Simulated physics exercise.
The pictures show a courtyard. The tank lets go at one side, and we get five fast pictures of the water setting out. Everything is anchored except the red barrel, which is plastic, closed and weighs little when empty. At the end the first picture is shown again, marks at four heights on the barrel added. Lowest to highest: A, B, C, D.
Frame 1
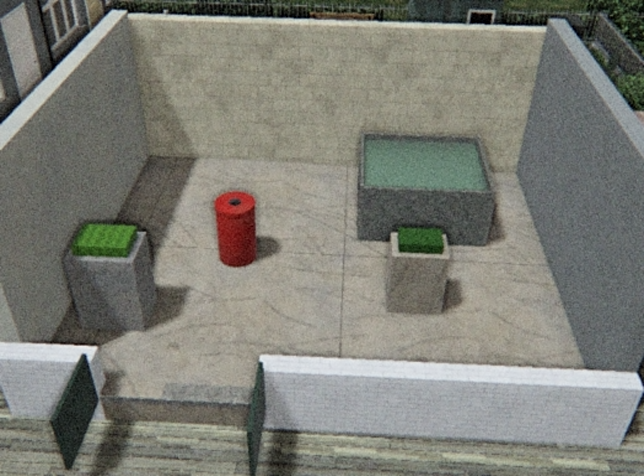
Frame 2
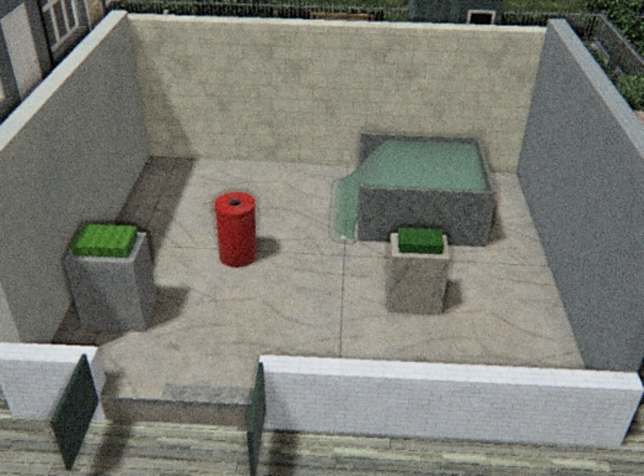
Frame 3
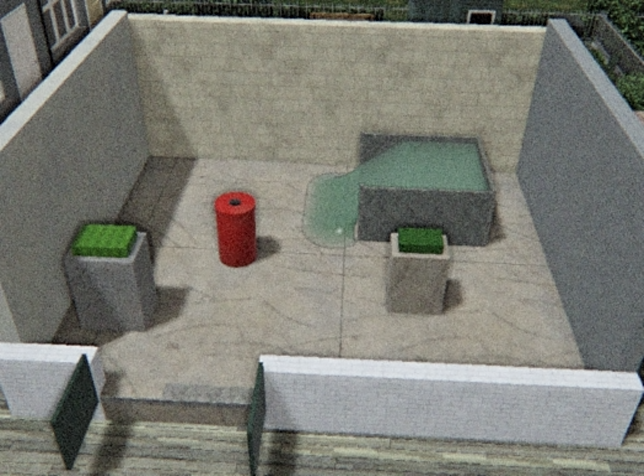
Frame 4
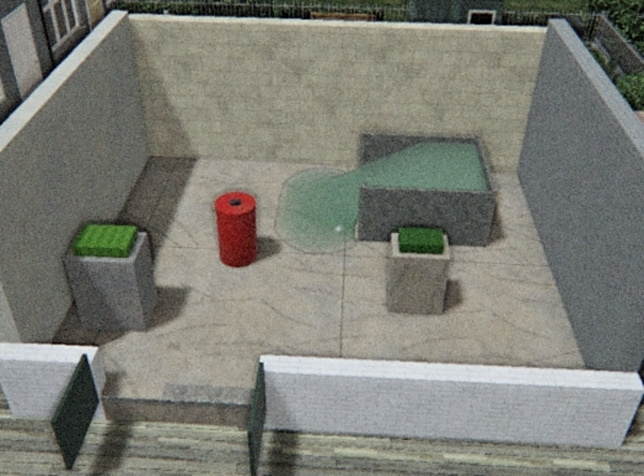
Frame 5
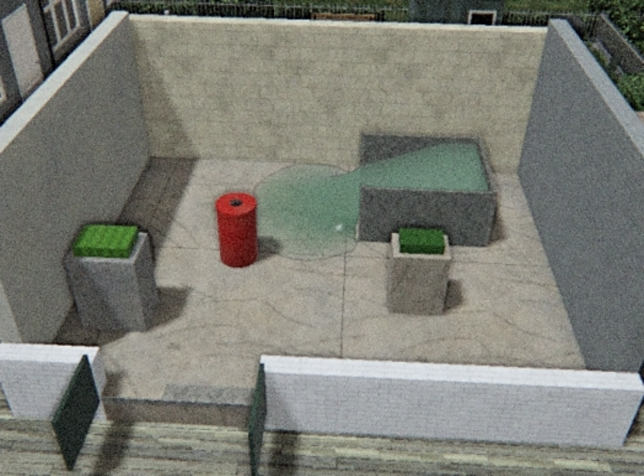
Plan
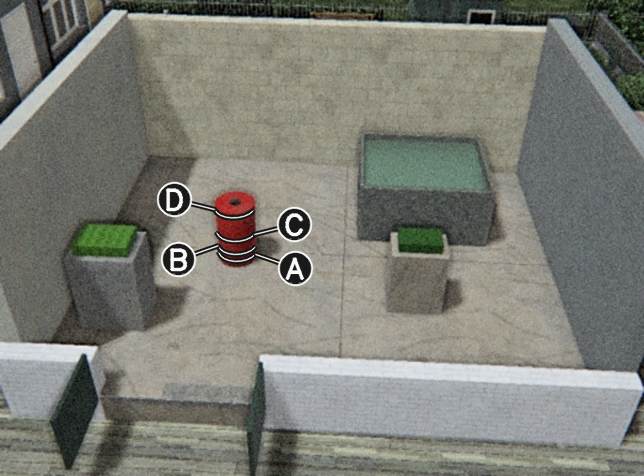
Greenish water poured over the left side of a full grey tank in a walled courtyard and spread leftward across the paving in a widening puddle, while the red barrel stayed where it stood.
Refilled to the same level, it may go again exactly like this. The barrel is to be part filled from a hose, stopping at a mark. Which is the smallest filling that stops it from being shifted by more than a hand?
Use mark C.
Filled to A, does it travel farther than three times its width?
Yes, it does.
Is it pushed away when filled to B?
Yes, that goes wrong.
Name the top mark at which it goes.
Mark B.
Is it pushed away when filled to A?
Yes, it does.
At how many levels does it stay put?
Two of them.
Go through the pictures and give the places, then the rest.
Lid of the red barrel at (234, 202); tank full, its middle at (423, 165); open gate at (179, 354).
Water covers 2 % of the ground and is seen nearest the barrel at (339, 237).
Water covers 5 % of the ground and is seen nearest the barrel at (309, 231).
Water covers 9 % of the ground and is seen nearest the barrel at (284, 233).
Lid of the red barrel at (235, 203); water covers 13 % of the ground and is seen nearest the barrel at (273, 245).
On the marked copy, A at (235, 261); B at (234, 254); C at (233, 241); D at (231, 217); from the bottom up A, B, C, D.
With A, it is pushed about 7 times its own width away.
With B, it is pushed about its own width away.
With C, it does not move.
With D, it does not move.
